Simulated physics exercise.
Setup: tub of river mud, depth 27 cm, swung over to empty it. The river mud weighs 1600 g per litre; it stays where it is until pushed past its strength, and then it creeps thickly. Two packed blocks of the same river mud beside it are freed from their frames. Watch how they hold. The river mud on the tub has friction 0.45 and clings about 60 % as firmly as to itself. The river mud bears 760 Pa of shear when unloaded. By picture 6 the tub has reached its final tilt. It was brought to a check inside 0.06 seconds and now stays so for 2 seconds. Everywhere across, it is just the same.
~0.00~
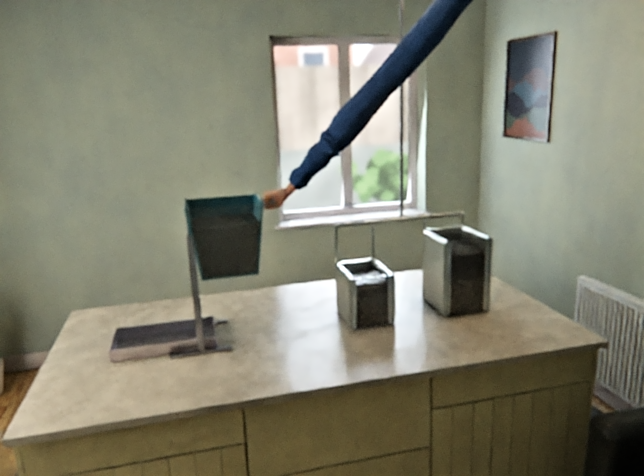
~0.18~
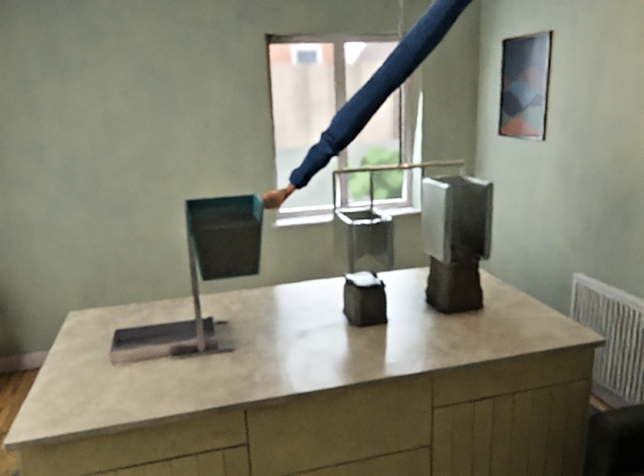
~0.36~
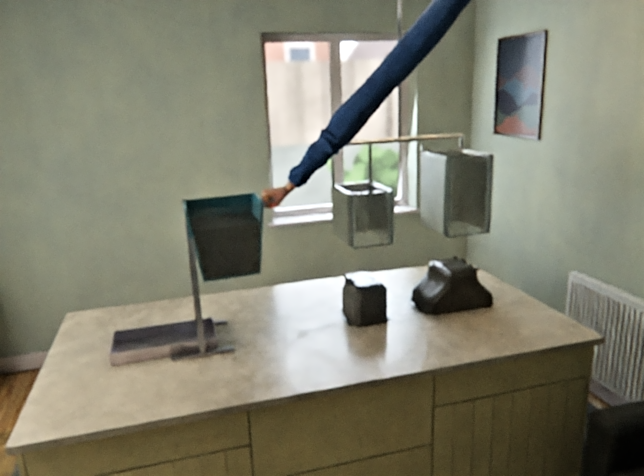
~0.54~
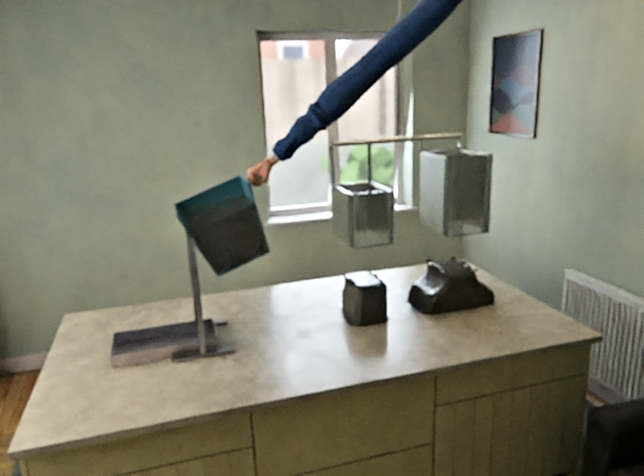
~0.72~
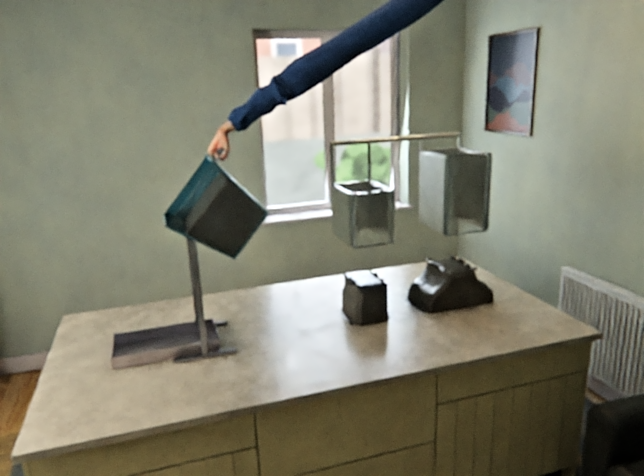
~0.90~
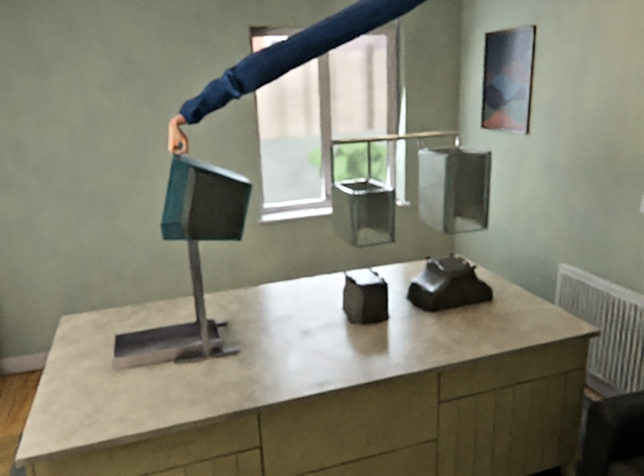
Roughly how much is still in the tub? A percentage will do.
I would say about 100 percent.
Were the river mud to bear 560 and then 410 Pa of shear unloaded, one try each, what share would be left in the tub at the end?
In order: Around 90 % and around 70 %.
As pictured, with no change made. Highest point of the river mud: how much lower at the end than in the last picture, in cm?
4 cm.
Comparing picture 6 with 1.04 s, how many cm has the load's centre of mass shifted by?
The change is near 2 cm.
After 1.04 s, the tub is at 74 degrees and holds 100 %.
After 1.21 s, the tub is at 74 degrees and holds 100 %.
After 1.38 s, the tub is at 74 degrees and holds 100 %.
After 1.55 s, the tub is at 74 degrees and holds 100 %.
After 2.90 s, at the end, the tub is at 74 degrees and holds 100 %.
